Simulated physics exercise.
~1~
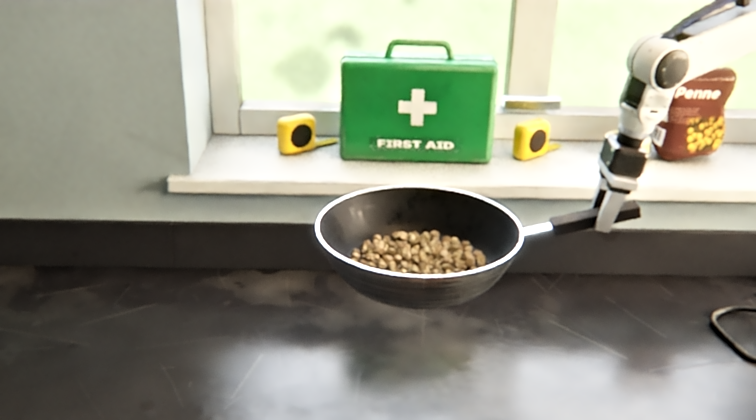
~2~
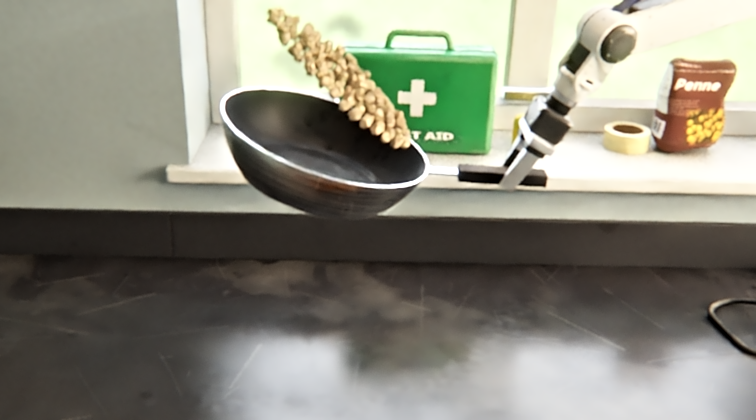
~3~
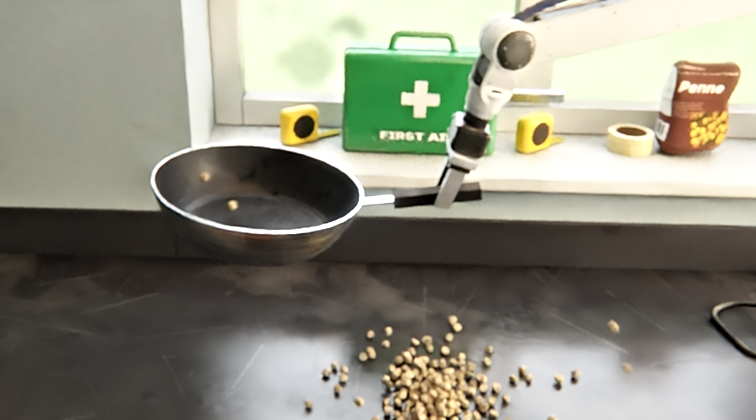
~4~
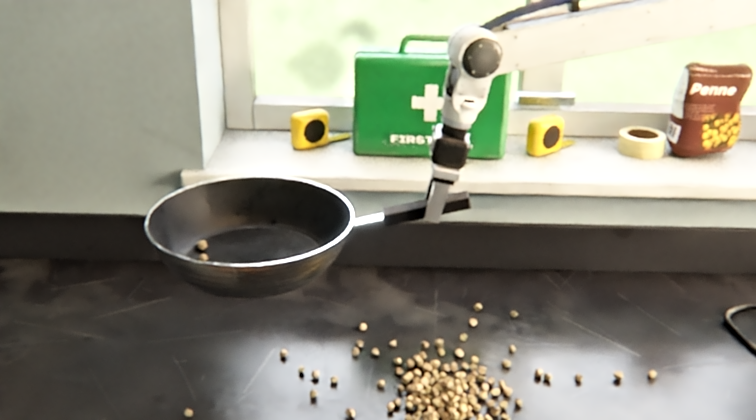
A white robot arm swung a black frying pan of small brown pebbles up and to the left, tossing them into the air, but they missed the pan coming down and scattered across the dark table, leaving only a couple inside.
